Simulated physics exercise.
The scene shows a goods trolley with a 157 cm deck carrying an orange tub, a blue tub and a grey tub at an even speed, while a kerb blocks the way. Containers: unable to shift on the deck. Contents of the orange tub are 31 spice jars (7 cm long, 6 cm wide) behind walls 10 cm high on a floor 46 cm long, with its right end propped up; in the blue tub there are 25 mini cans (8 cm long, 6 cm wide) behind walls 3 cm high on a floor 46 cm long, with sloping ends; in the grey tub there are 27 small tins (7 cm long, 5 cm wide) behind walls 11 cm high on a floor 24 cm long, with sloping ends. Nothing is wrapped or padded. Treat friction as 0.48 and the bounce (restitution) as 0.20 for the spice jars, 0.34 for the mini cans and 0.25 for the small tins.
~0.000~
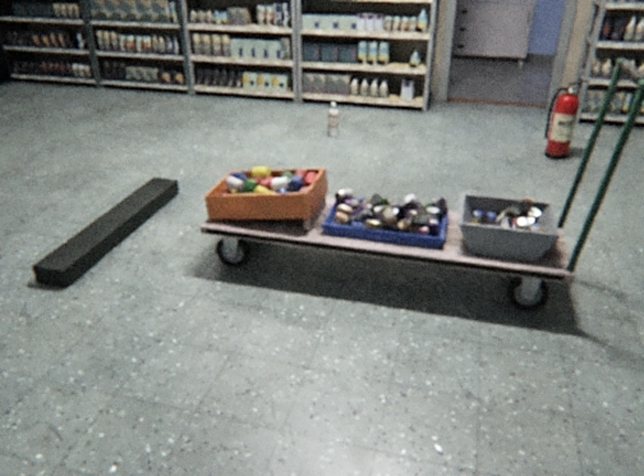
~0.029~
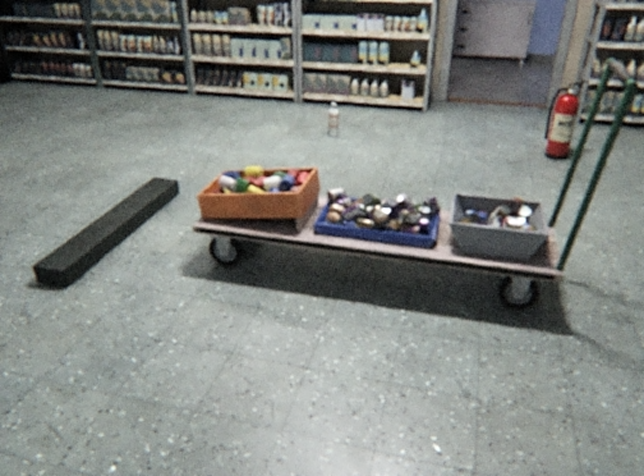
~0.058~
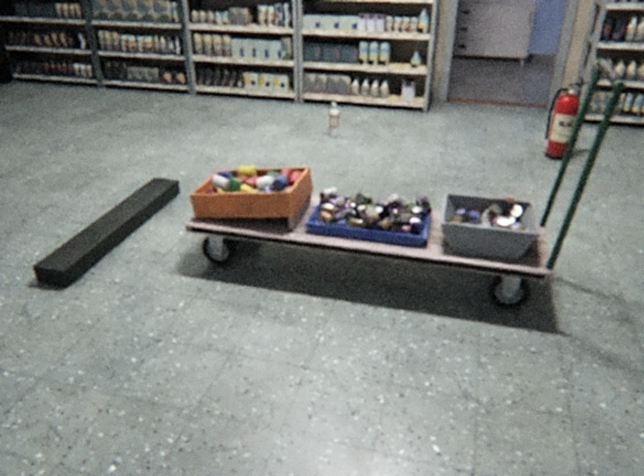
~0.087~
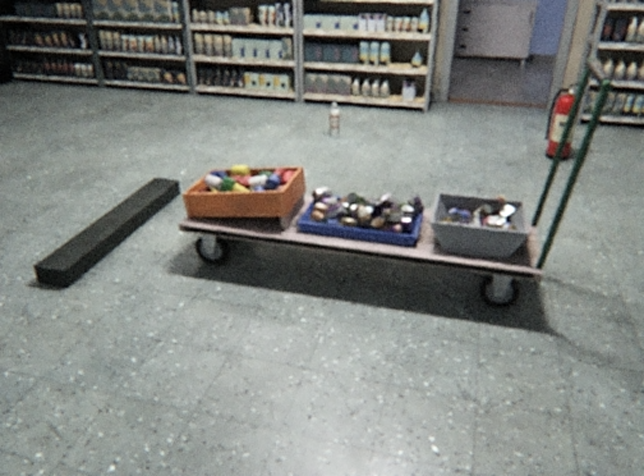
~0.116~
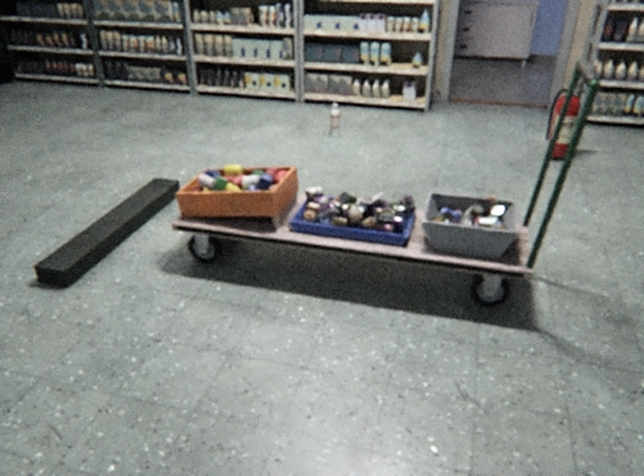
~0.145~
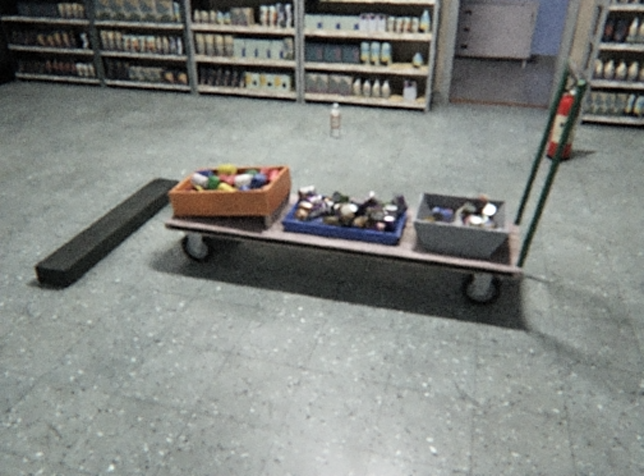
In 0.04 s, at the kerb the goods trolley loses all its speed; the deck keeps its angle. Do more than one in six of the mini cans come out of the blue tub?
No.
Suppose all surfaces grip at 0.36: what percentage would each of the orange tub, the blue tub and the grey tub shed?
Orange tub 0%, blue tub 10%, grey tub 0%.
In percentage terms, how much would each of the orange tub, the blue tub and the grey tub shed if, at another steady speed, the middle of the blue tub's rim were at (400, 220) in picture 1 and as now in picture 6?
Orange tub 0 %, blue tub 20 %, grey tub 0 %.
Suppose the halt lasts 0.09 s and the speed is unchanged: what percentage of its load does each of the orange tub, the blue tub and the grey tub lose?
Orange tub 0, blue tub 0, grey tub 0 %.
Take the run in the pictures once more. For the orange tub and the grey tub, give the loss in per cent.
I'd estimate orange tub near 0 and grey tub near 0 per cent.
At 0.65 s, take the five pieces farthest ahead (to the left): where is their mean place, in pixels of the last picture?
Centre approx. at (125, 179) px.
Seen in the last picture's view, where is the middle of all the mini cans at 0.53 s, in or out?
In the last view they're centred near (258, 201).
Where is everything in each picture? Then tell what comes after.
In the first picture (each is followed by its nearest rim corner in this view; the camera moves round a little), blue tub, (442, 238); orange tub, (304, 193); 56 cm short of the stop; none out.
Blue tub, (433, 238); orange tub, (296, 193); 52 cm short of the stop, in the second picture.
Blue tub, (424, 237); orange tub, (288, 192); 49 cm short of the stop, in the third picture.
Blue tub, (415, 237); orange tub, (280, 192); 45 cm short of the stop, in the fourth picture.
Blue tub, (406, 236); orange tub, (272, 191); 42 cm short of the stop, in the fifth picture.
Blue tub, (397, 235); orange tub, (264, 190); 38 cm short of the stop; none out, in the sixth picture.
After 0.43 s, the wheels strike.
After 0.53 s, orange tub 31 in, 0 out, blue tub 24 in, 1 out and grey tub 27 in, 0 out.
After 0.65 s, orange tub 31 in, 0 out, blue tub 24 in, 1 out and grey tub 27 in, 0 out.
After 0.88 s, orange tub 31 in, 0 out, blue tub 24 in, 1 out and grey tub 27 in, 0 out.
When it is over (at 1.39 s), orange tub 31 in, 0 out, blue tub 24 in, 1 out and grey tub 27 in, 0 out. Asked share, 1 of 25, 4 per cent.
